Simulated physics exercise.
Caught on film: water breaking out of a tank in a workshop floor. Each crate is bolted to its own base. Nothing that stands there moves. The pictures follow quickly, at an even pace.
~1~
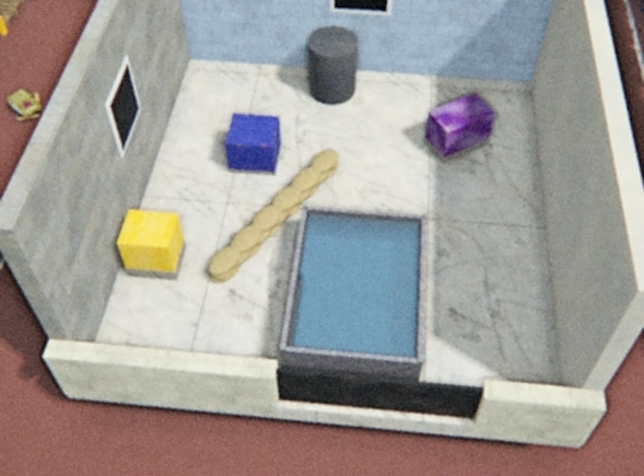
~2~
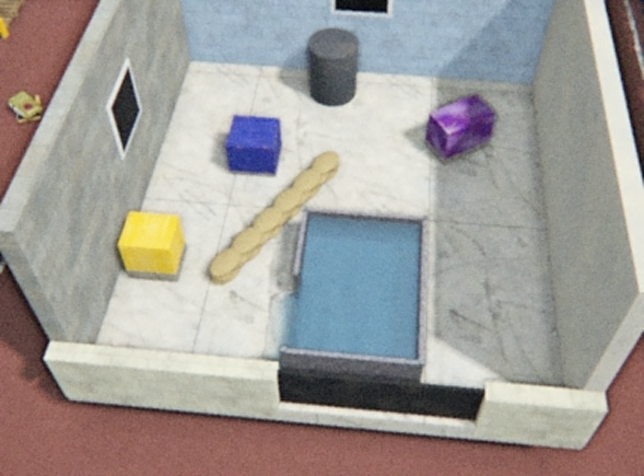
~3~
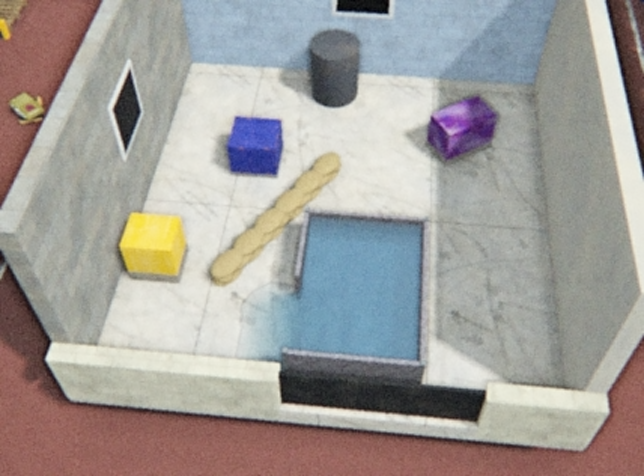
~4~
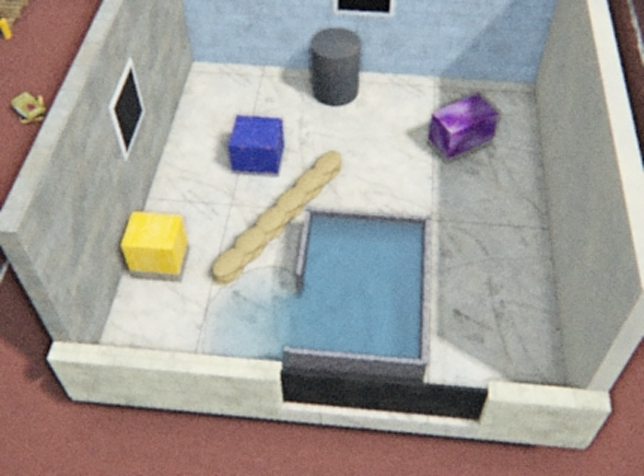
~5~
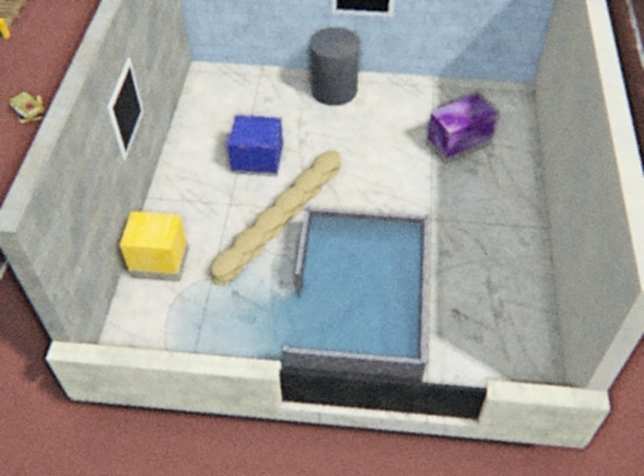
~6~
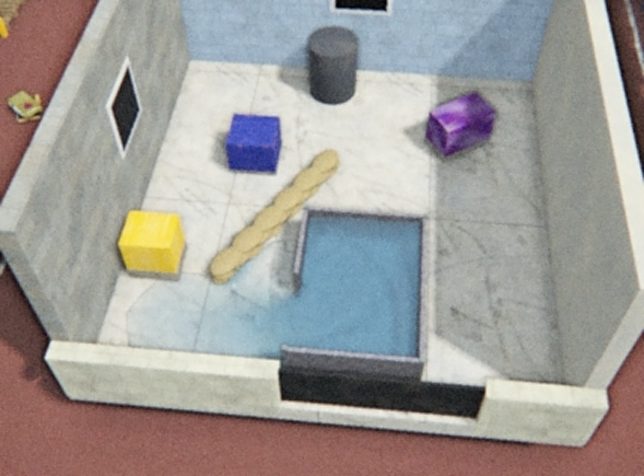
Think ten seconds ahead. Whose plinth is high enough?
One by one: The yellow crate is wetted; the purple crate escapes dry; the blue crate is wetted.
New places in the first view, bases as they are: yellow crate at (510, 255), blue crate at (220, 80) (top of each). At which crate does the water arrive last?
I say the one in yellow.
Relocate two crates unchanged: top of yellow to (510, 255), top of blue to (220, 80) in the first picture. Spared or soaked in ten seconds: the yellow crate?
One by one: Yellow crate is spared.
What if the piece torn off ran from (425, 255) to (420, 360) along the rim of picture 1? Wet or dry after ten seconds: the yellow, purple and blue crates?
Then: The yellow one is safe, the purple one gets wet, the blue one is soaked.
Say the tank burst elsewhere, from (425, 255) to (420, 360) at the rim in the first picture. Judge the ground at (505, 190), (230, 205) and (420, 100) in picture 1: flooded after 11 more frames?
As listed: Awash, clear, not flooded.
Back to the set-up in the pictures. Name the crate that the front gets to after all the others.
It is the purple one.
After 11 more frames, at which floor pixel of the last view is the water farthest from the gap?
Close to (156, 167).
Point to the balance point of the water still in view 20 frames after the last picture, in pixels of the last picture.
Near (247, 301).
A moment on, water covers 15 % of the floor; the yellow crate water round its plinth, the purple crate not reached, the blue crate not reached.
Next, water covers 20 % of the floor; the yellow crate water round its plinth, the purple crate not reached, the blue crate not reached.
Then, water covers 35 % of the floor; the yellow crate water round its plinth, the purple crate not reached, the blue crate water round its plinth.
Later, water covers 60 % of the floor; the yellow crate water round its plinth, the purple crate water round its plinth, the blue crate water round its plinth.
In the end, water covers 85 % of the floor; the yellow crate was topped, the purple crate stayed above the water, the blue crate was topped.
